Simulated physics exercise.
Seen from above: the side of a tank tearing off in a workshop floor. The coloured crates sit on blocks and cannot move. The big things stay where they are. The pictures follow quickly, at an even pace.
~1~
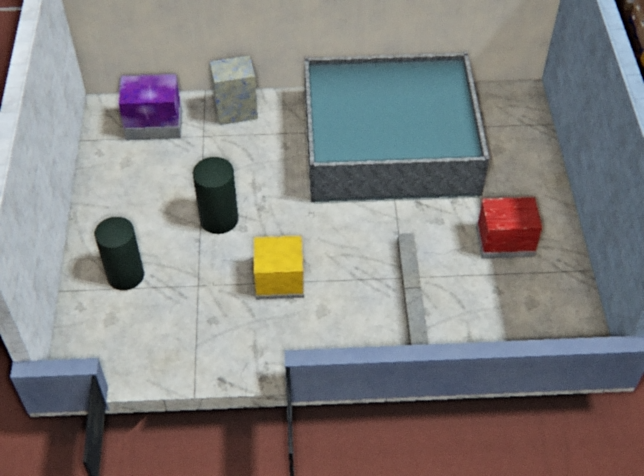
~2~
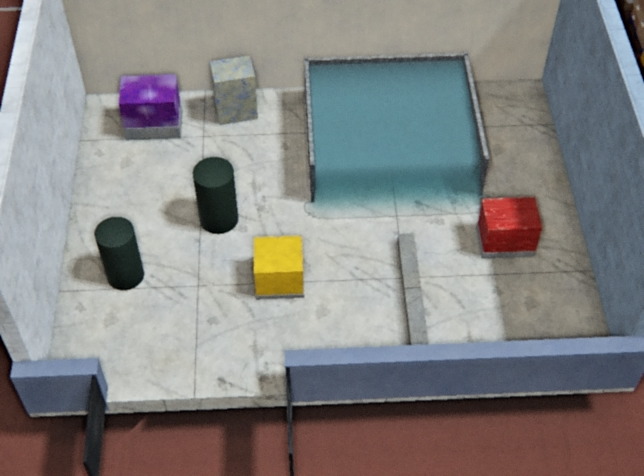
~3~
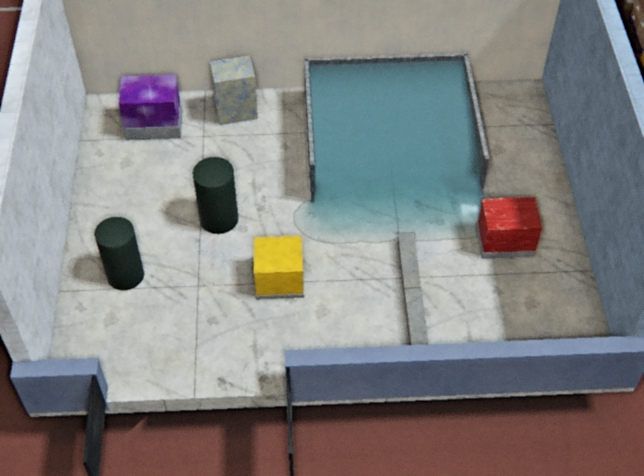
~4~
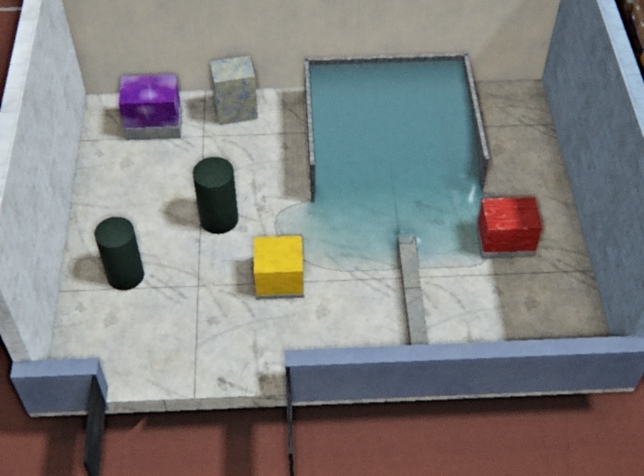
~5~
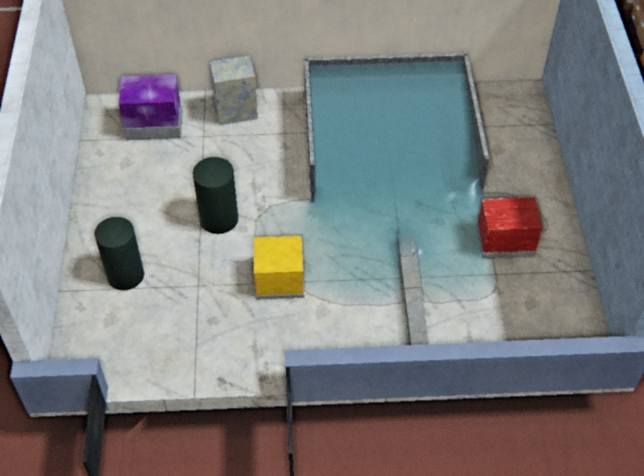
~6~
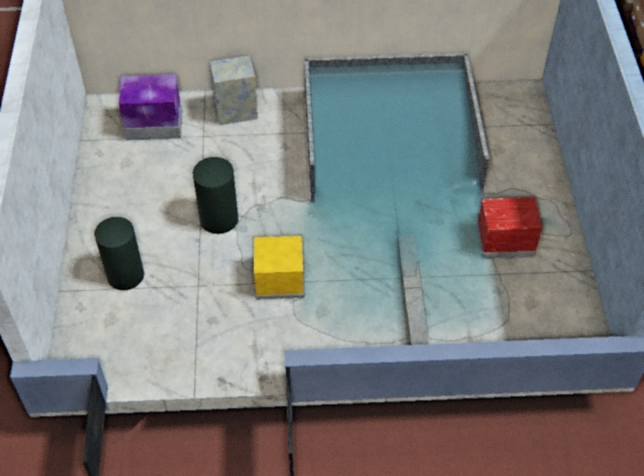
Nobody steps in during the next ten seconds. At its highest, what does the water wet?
In the end: The red crate is wetted; the purple crate escapes dry; the yellow crate is wetted.
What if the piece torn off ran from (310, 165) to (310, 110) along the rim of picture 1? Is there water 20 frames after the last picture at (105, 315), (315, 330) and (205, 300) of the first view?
One after the other: Under water, free of water, wet.
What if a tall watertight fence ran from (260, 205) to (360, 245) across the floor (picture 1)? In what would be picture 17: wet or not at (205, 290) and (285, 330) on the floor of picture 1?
As listed: Not flooded, wet.
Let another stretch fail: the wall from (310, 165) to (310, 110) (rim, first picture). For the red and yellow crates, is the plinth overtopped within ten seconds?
One by one: The red crate is spared; the yellow crate is wetted.
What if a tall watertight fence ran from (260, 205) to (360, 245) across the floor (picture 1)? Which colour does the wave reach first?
First comes the one in red.
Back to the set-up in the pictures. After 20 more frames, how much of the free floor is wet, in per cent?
About 75 per cent.
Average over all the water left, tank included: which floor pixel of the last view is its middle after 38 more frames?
I would point to (373, 212).
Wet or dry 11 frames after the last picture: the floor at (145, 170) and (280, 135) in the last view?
As listed: Clear, dry.
A moment on, water covers 35 % of the floor; the red crate water round its plinth, the purple crate not reached, the yellow crate water round its plinth.
Next, water covers 55 % of the floor; the red crate water round its plinth, the purple crate not reached, the yellow crate water round its plinth.
Then, water covers 75 % of the floor; the red crate water round its plinth, the purple crate not reached, the yellow crate water round its plinth.
Later, water covers 95 % of the floor; the red crate water round its plinth, the purple crate water round its plinth, the yellow crate water round its plinth.
In the end, water covers 100 % of the floor; the red crate was topped, the purple crate stayed above the water, the yellow crate was topped.
